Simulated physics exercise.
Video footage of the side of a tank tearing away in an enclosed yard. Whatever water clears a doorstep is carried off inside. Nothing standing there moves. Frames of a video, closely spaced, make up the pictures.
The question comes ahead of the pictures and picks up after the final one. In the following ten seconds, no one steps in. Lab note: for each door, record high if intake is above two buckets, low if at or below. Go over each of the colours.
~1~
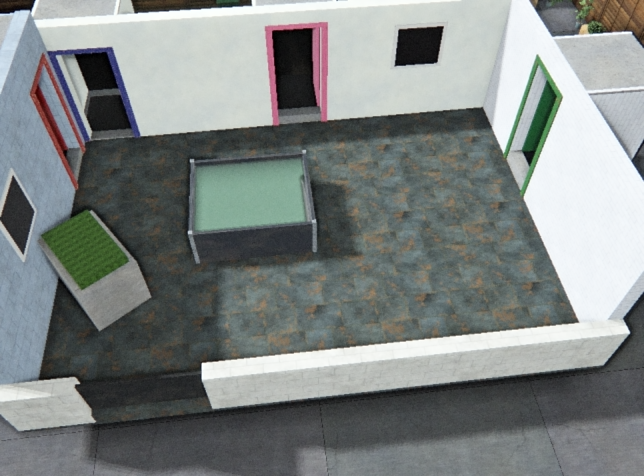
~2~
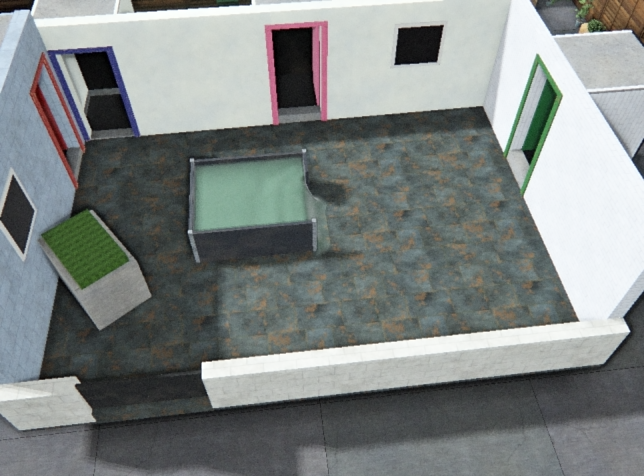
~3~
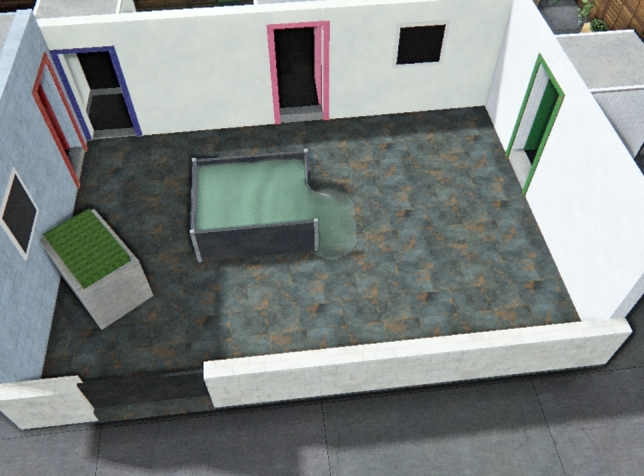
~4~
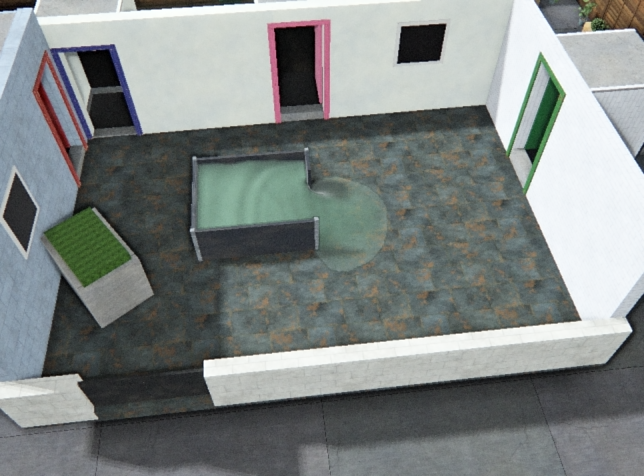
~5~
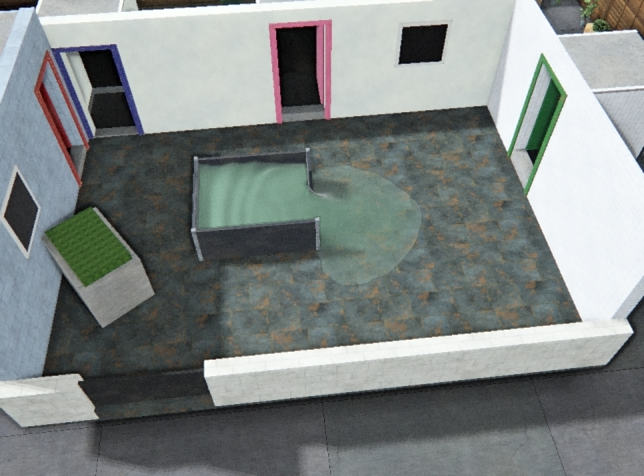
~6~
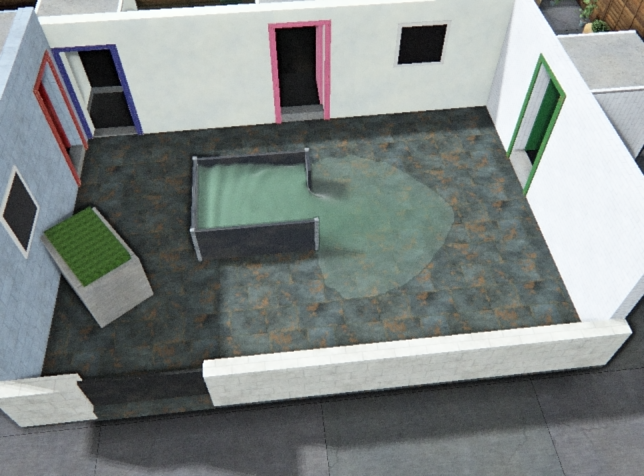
Pink door: Low; green door: Low; red door: Low; blue door: Low.
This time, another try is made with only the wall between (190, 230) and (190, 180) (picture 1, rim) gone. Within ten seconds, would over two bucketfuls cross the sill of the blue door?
As I see it, the blue door surpasses the limit.
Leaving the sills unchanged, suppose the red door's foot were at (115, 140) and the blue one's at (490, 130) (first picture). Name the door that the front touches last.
Last: The one in red.
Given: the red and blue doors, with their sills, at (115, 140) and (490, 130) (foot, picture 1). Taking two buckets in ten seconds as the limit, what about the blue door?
Well, the way I see it, the blue door crosses the threshold.
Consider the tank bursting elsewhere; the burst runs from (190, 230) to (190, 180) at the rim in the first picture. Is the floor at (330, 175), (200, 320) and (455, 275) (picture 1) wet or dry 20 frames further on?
Sequence: Spared / wetted / spared.
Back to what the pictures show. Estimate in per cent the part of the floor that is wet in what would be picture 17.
Estimated share: About 45 %.
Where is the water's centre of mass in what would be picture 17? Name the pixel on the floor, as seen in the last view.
I reckon somewhere around (370, 224).
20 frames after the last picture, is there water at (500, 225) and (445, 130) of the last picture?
Taken in order, drenched then drenched.
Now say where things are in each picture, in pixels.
The first frame shows the water tank at (251, 194) is whole and still.
In the second frame, water pours out at (309, 216) and has run to (321, 250).
In the third frame, the front is at (344, 196), out from the gap at (311, 216).
In the fourth frame, water pours out at (312, 216) and has run to (382, 206).
In the fifth frame, water pours out at (312, 216) and has run to (418, 211).
In the sixth frame, the front is at (450, 221), out from the gap at (312, 216).
A moment on, water covers 30 % of the floor; the pink door not reached, the green door wet at the sill, nothing in, the red door not reached, the blue door not reached.
Next, water covers 45 % of the floor; the pink door not reached, the green door wet at the sill, nothing in, the red door not reached, the blue door not reached.
Then, water covers 45 % of the floor; the pink door not reached, the green door wet at the sill, nothing in, the red door not reached, the blue door not reached.
Later, water covers 65 % of the floor; the pink door wet at the sill, nothing in, the green door wet at the sill, nothing in, the red door not reached, the blue door not reached.
In the end, water covers 95 % of the floor; the pink door wet at the sill, nothing in, the green door wet at the sill, nothing in, the red door wet at the sill, nothing in, the blue door under two buckets in.
